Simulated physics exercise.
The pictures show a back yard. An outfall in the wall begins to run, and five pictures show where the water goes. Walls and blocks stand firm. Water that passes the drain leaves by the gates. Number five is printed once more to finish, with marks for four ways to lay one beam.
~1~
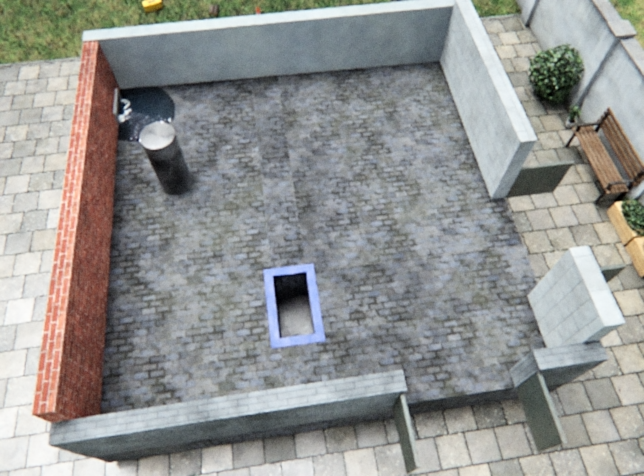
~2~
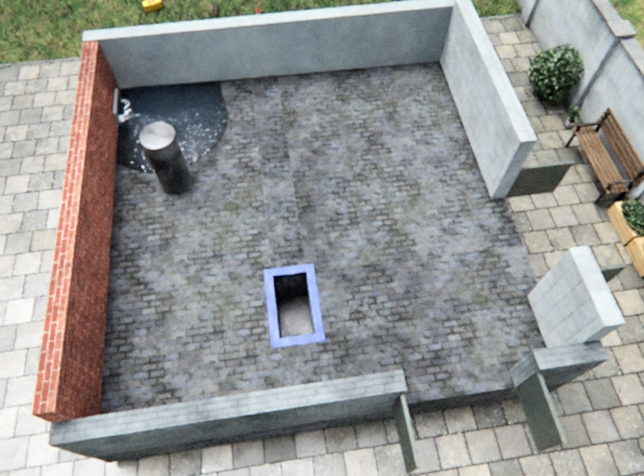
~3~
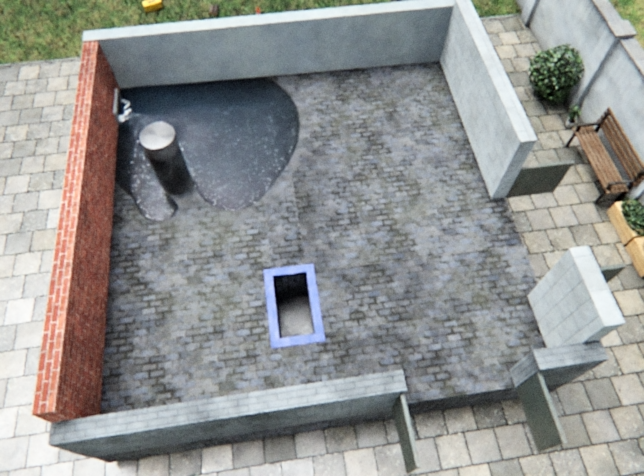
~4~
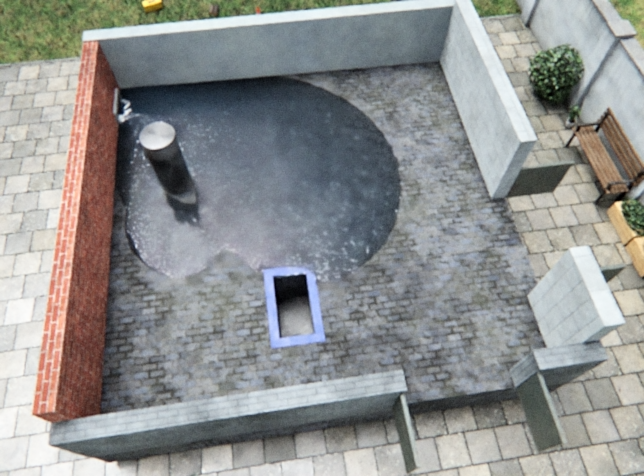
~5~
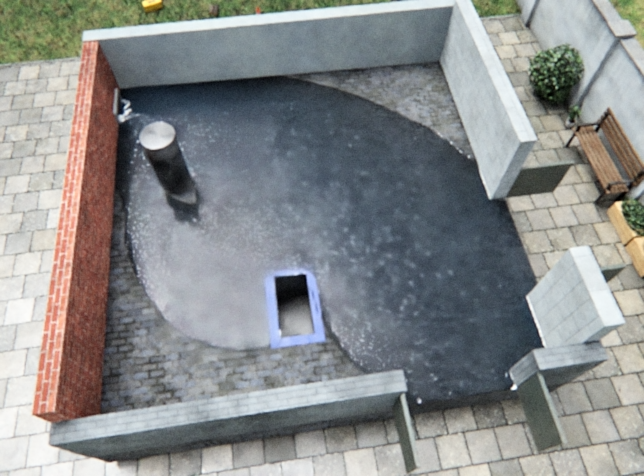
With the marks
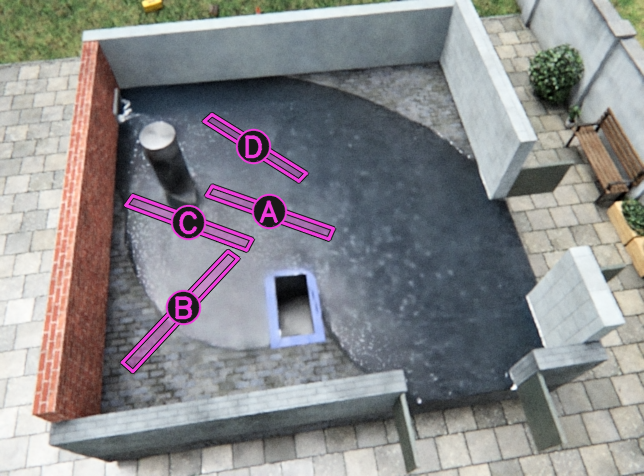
Dark water spreads over the grey paving of a walled back yard, seen from high above by a camera that stays still. A red brick wall stands on the left beside a short metal post, pale walls and open gates enclose the rest, and a blue-rimmed gully sits near the centre. From the upper left corner, the water widens around the post, then reaches the gully and the right side.
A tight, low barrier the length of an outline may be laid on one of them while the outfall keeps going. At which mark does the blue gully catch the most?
Spot D does it best.
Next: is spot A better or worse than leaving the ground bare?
It is worse.
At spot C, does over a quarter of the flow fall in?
No.
On the marked copy, A from (209, 190) to (331, 233); B from (127, 367) to (232, 255); C from (129, 200) to (249, 244); D from (208, 117) to (302, 177).
Choosing A, about 7 % of the stream runs into the blue gully, about 93 % out by the gates.
Choosing B, about 12 % of the stream runs into the blue gully, about 88 % out by the gates.
Choosing C, about 11 % of the stream runs into the blue gully, about 89 % out by the gates.
Choosing D, about 20 % of the stream runs into the blue gully, about 80 % out by the gates.
